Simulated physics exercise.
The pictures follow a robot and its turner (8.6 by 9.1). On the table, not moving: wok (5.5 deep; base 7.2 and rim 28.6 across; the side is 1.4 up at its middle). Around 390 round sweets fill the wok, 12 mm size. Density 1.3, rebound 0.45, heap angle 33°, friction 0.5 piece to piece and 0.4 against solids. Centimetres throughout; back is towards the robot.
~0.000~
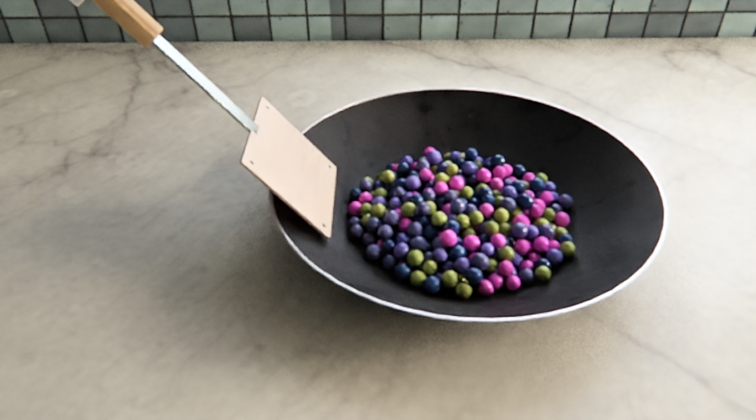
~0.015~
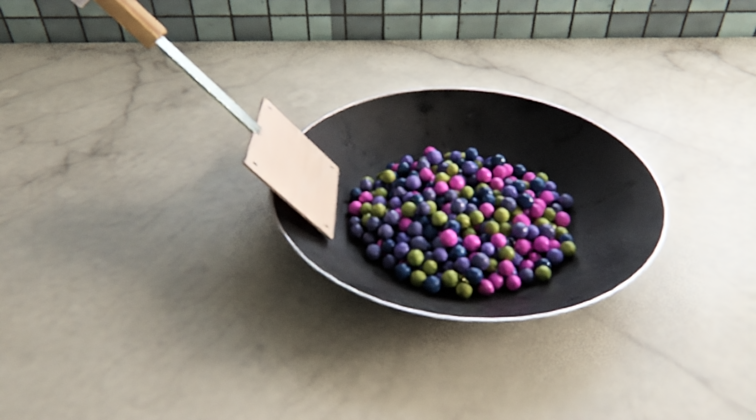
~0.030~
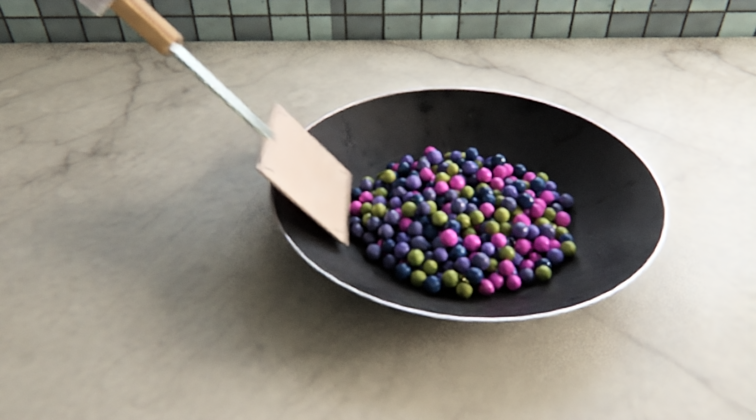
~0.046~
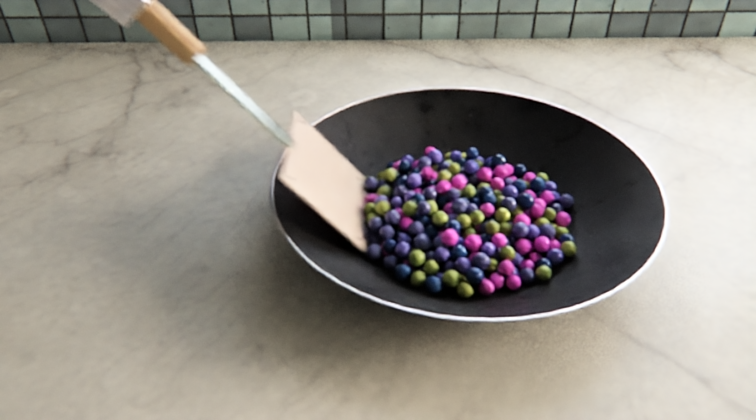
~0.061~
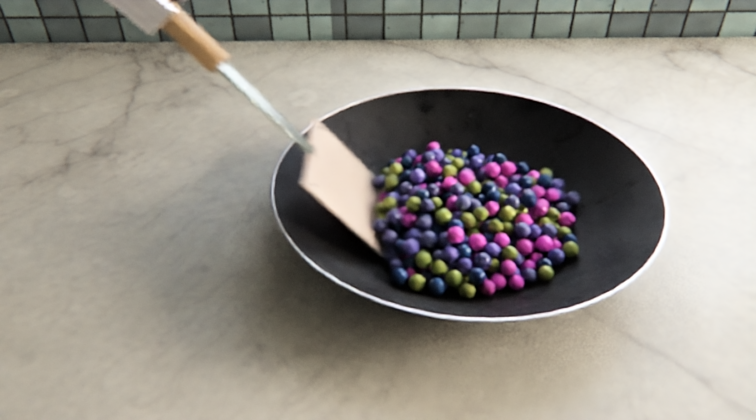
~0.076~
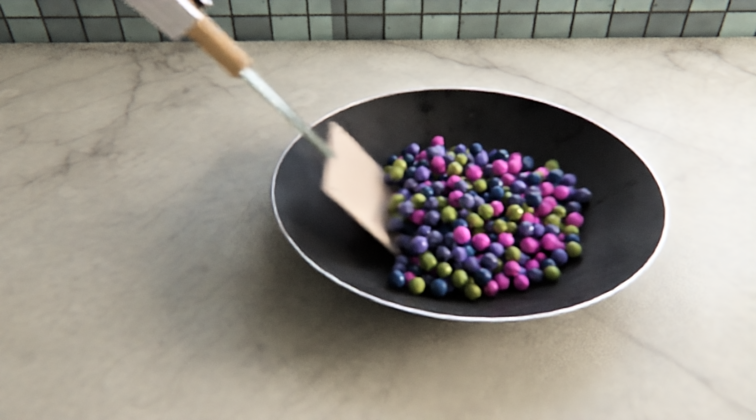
To begin with, a flat turner with a wooden handle rests at the left rim of a black wok holding green, pink, purple and blue round sweets. The turner then slides right and slightly down into the wok, pressing against the pile and nudging the sweets a little rightward.
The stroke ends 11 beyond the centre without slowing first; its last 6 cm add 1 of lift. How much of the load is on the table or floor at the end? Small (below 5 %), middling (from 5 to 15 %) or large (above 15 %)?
A large share, above 15 %, ends on the table or floor.
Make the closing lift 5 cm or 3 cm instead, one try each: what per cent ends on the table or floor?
Some 40 and 50 per cent.
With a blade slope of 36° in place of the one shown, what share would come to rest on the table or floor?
It would be near 55 per cent.
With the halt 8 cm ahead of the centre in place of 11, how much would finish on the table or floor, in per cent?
It would be near 35 per cent.
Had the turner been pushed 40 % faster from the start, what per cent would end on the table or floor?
It would be near 65 per cent.
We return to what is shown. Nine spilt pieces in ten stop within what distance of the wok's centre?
Roughly 50 cm.
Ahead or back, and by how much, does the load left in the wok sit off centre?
About 3.0 cm ahead.
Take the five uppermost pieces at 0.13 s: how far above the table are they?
Roughly 5 cm.
After 0.13 s, sloping 51°, highest piece 6 above the table; 387 in the wok.
After 0.19 s, sloping 51°, highest piece 7 above the table; 385 in the wok, 2 on the blade or in flight.
After 0.42 s, sloping 51°, highest piece 7 above the table; 179 in the wok, 157 on the table or floor, 51 on the blade or in flight.
After 1.47 s, sloping 51°, highest piece 4 above the table; 208 on the table or floor, 179 in the wok.
At rest, 208 on the table or floor, 179 in the wok. That is 54 % on the table or floor.
